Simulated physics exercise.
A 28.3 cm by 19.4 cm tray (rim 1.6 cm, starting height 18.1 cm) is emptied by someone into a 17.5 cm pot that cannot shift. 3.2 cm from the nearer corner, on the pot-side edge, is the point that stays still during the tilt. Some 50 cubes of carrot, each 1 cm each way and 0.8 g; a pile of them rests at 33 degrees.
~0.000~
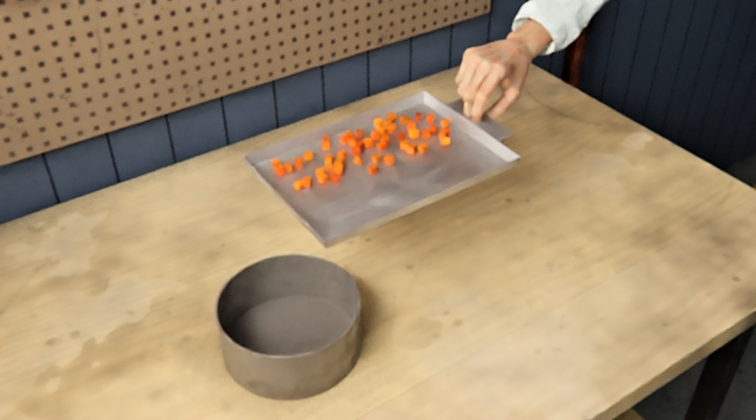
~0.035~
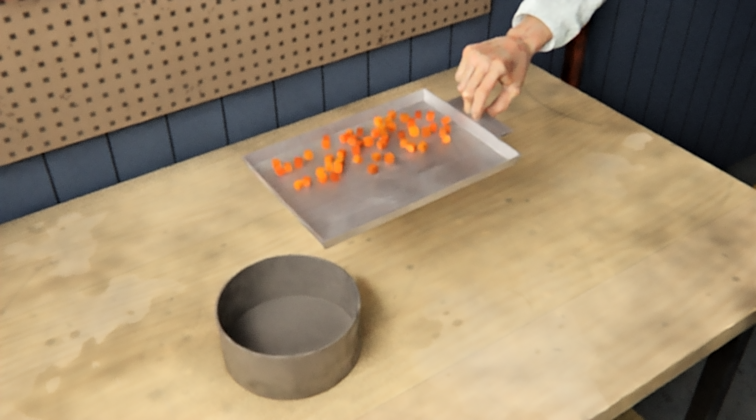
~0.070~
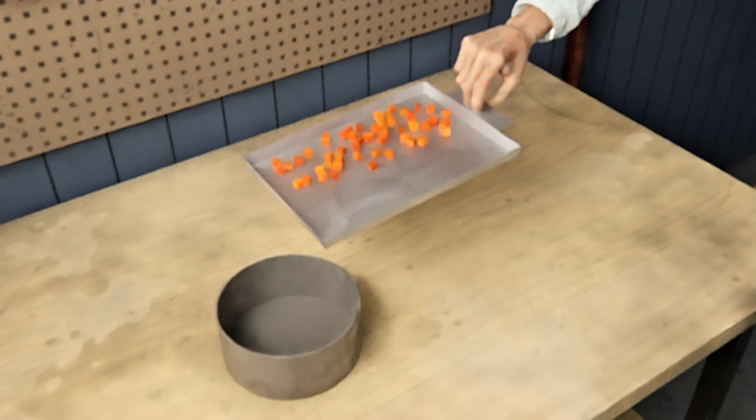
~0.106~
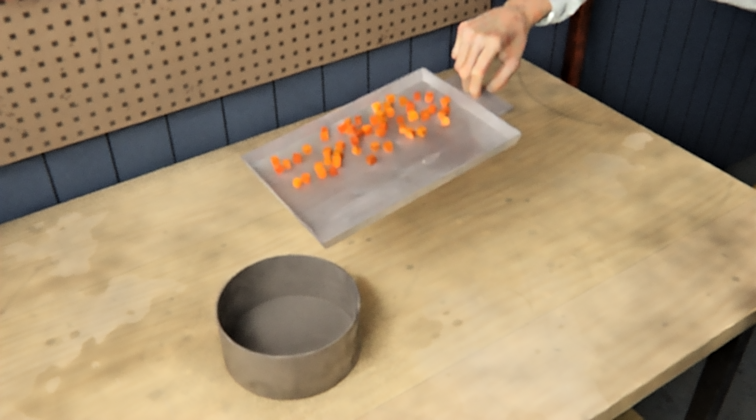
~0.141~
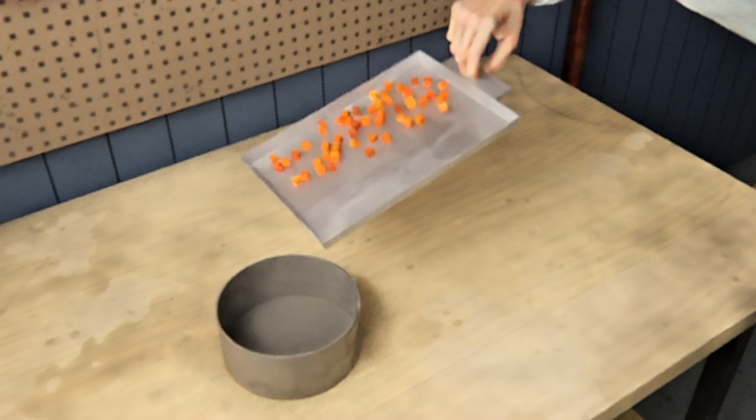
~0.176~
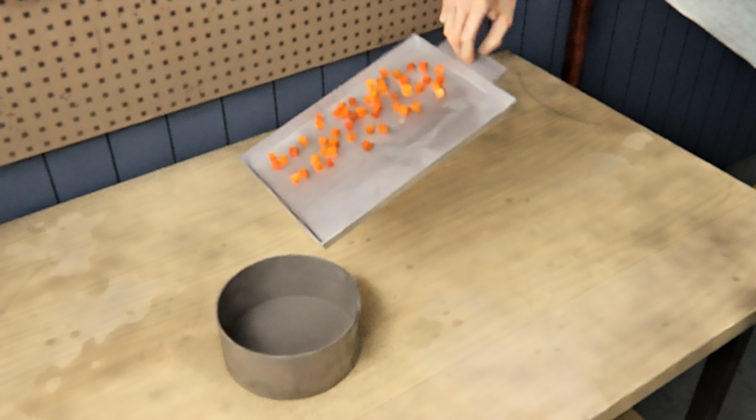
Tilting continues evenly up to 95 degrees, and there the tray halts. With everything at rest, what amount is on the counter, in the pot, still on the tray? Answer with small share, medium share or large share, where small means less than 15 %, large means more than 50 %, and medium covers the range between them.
Counter - large share; pot - medium share; tray - small share.
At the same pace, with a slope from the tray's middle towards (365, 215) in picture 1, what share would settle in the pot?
Near 40 percent, give or take.
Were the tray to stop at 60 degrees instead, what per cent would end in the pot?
Share in the pot: Around 30 %.
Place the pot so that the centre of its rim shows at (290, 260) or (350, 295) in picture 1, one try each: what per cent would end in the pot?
About 35 percent the first time and about 0 percent the second.
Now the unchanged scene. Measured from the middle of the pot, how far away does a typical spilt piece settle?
Roughly 22 centimetres.
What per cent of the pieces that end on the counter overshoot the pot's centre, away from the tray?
Some 100 per cent of the spill lies beyond the centre.
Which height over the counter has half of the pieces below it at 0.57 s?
Roughly 20 centimetres, more or less.
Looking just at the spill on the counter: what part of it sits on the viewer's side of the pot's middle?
Estimate: Close to 20 per cent of the pieces.
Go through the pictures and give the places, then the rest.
Tray tilt 0 degrees, front corners at (325, 238) and (516, 156); middle of the pieces at (368, 143); pot at (288, 302), in the first picture.
Tray tilt 1 degrees, front corners at (325, 238) and (516, 154); middle of the pieces at (368, 141), in the second picture.
Tray tilt 3 degrees, front corners at (325, 238) and (516, 146), lowest corner left front; middle of the pieces at (368, 137), in the third picture.
Tray tilt 8 degrees, front corners at (324, 239) and (516, 133), lowest corner left front; middle of the pieces at (367, 130), in the fourth picture.
Tray tilt 13 degrees, front corners at (323, 239) and (515, 116), lowest corner left front; middle of the pieces at (365, 121), in the fifth picture.
Tray tilt 19 degrees, front corners at (322, 240) and (511, 100), lowest corner left front; middle of the pieces at (361, 112); pot at (288, 302). Its pace works out near 165 degrees a second, in the sixth picture.
After 0.41 s, tilt 57 degrees; the tray holds 100 %, the pot 0 %.
Then, at 0.57 s, tilt 83 degrees; the tray holds 90 %, the pot 0 %.
Then, at 0.85 s, tilt 95 degrees; the tray holds 0 %, the pot 35 %.
At rest (2.0 s), counter 65 %, pot 35 %, tray 0 %.
